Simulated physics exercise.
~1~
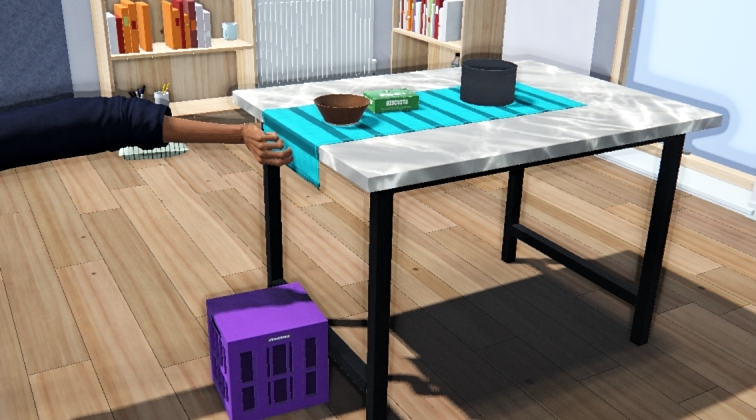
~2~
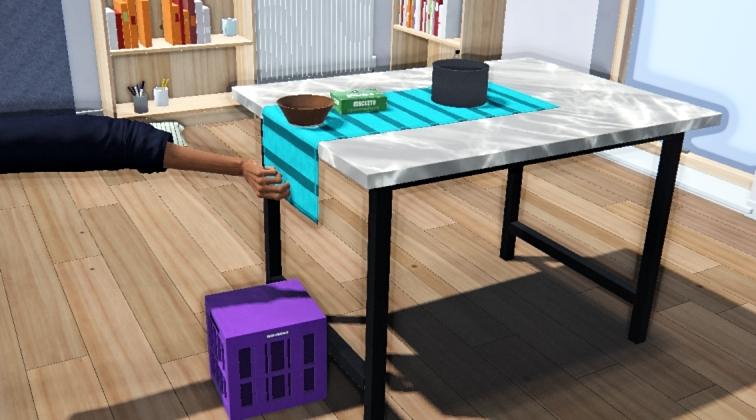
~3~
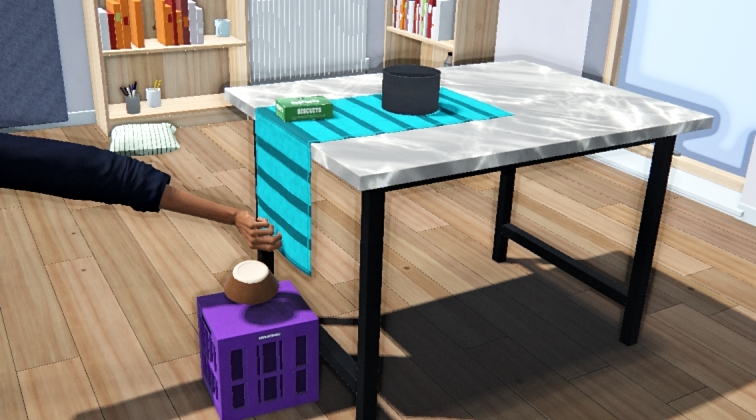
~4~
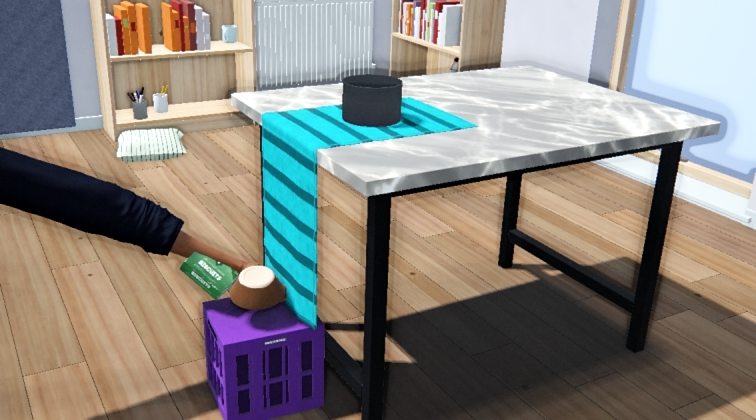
A turquoise striped cloth lies along a pale marble-topped table, carrying a brown bowl, a green packet and a dark pot, while a hand grips its hanging end. The hand draws the cloth down and to the left, and everything on it rides toward the table's edge. The bowl goes over first and lands upside down on the purple crate below. As the hand keeps lowering the cloth, the packet follows, tipping off beside the bowl. At the end the hem hangs down at the crate, and only the pot remains on the tabletop.
